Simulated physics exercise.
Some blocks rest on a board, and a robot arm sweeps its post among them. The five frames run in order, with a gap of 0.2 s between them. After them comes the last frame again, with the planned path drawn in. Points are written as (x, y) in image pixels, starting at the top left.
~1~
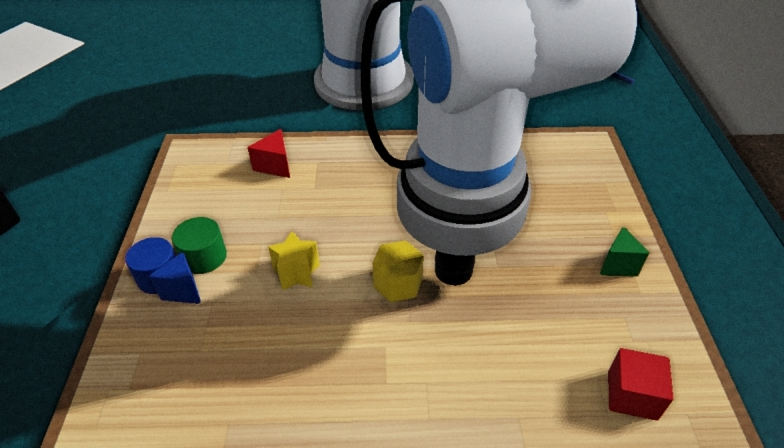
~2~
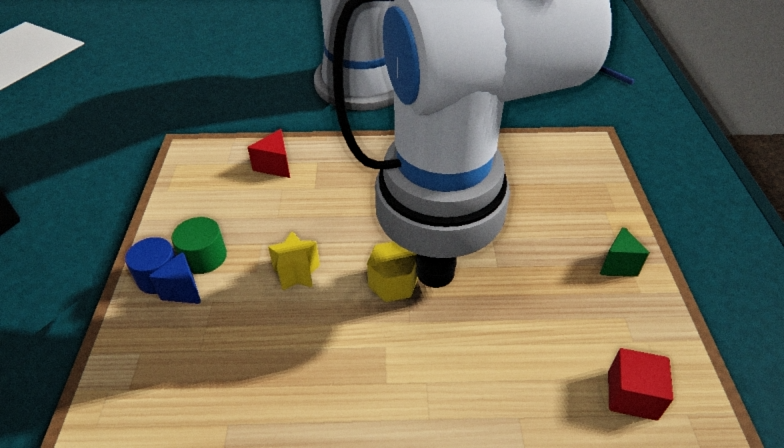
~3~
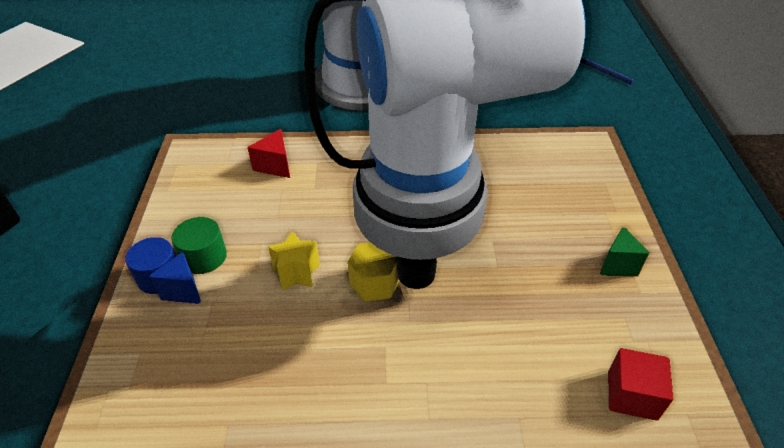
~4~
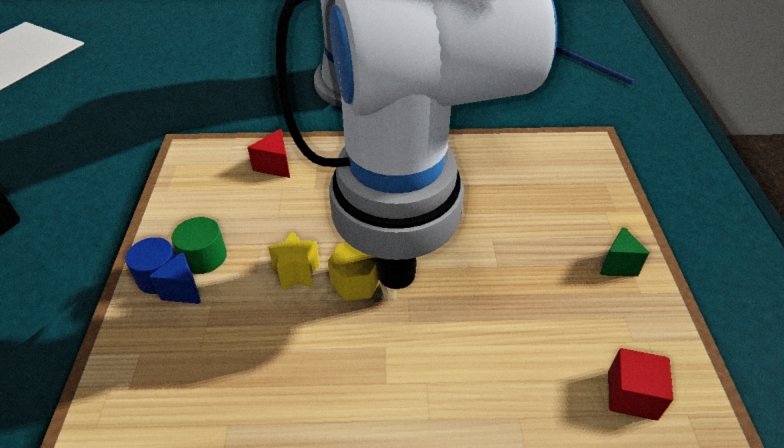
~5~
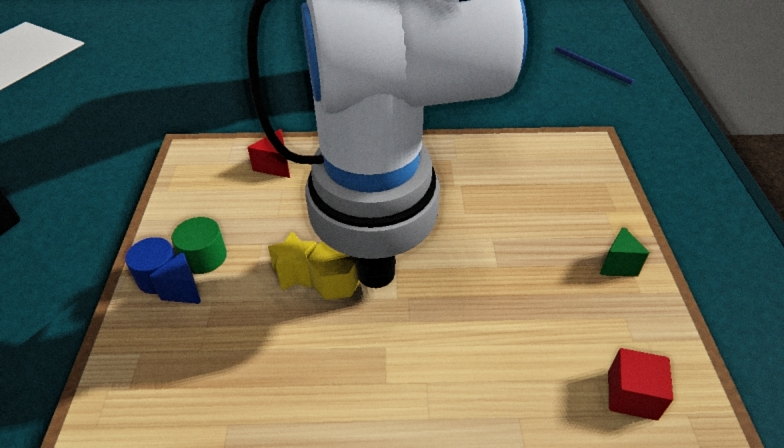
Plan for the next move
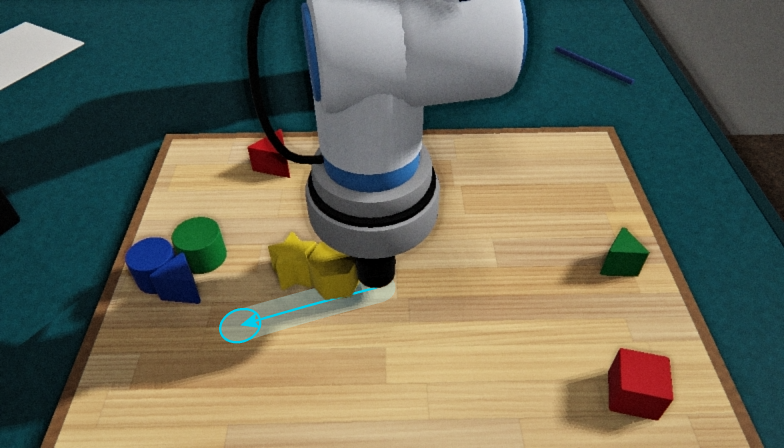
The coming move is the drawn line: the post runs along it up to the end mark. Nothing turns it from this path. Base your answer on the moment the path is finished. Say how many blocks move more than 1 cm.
I expect two blocks to be moved by more than 1 cm.
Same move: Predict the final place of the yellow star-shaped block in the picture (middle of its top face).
Roughly at (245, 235).
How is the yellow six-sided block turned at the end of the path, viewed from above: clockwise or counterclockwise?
Twists clockwise.
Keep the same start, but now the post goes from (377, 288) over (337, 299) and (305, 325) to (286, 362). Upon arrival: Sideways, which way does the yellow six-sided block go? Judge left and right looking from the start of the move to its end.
So, looking from the first point of the path to the last, the yellow six-sided block moves rightwards.
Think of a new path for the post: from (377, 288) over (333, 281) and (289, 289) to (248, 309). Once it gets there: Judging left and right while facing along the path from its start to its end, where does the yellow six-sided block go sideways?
Pushed right.
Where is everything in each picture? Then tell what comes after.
The first frame shows tip of the post at (454, 272), middles of tops, blue triangle at (174, 269), yellow star-shaped block at (292, 249), yellow six-sided block at (398, 259).
The second frame shows post at (435, 274), yellow six-sided block at (393, 259).
The third frame shows post at (416, 275), yellow six-sided block at (374, 259).
The fourth frame shows post at (396, 275), yellow six-sided block at (354, 258).
The fifth frame shows post at (376, 274), blue triangle at (174, 269), yellow star-shaped block at (292, 249), yellow six-sided block at (334, 257).
The line goes from (377, 288) directly to (240, 325).
On the path given first. One third of the way, post at (330, 286); yellow star-shaped block at (259, 243), turned 20° clockwise; yellow six-sided block at (293, 259), turned 20° clockwise.
Two thirds of the way, post at (284, 299); yellow star-shaped block at (245, 236), turned 35° clockwise; yellow six-sided block at (270, 257), turned 45° clockwise.
At the end, post at (236, 312); blue triangle unmoved; yellow star-shaped block at (245, 235), turned 35° clockwise; yellow six-sided block at (269, 257), turned 45° clockwise.
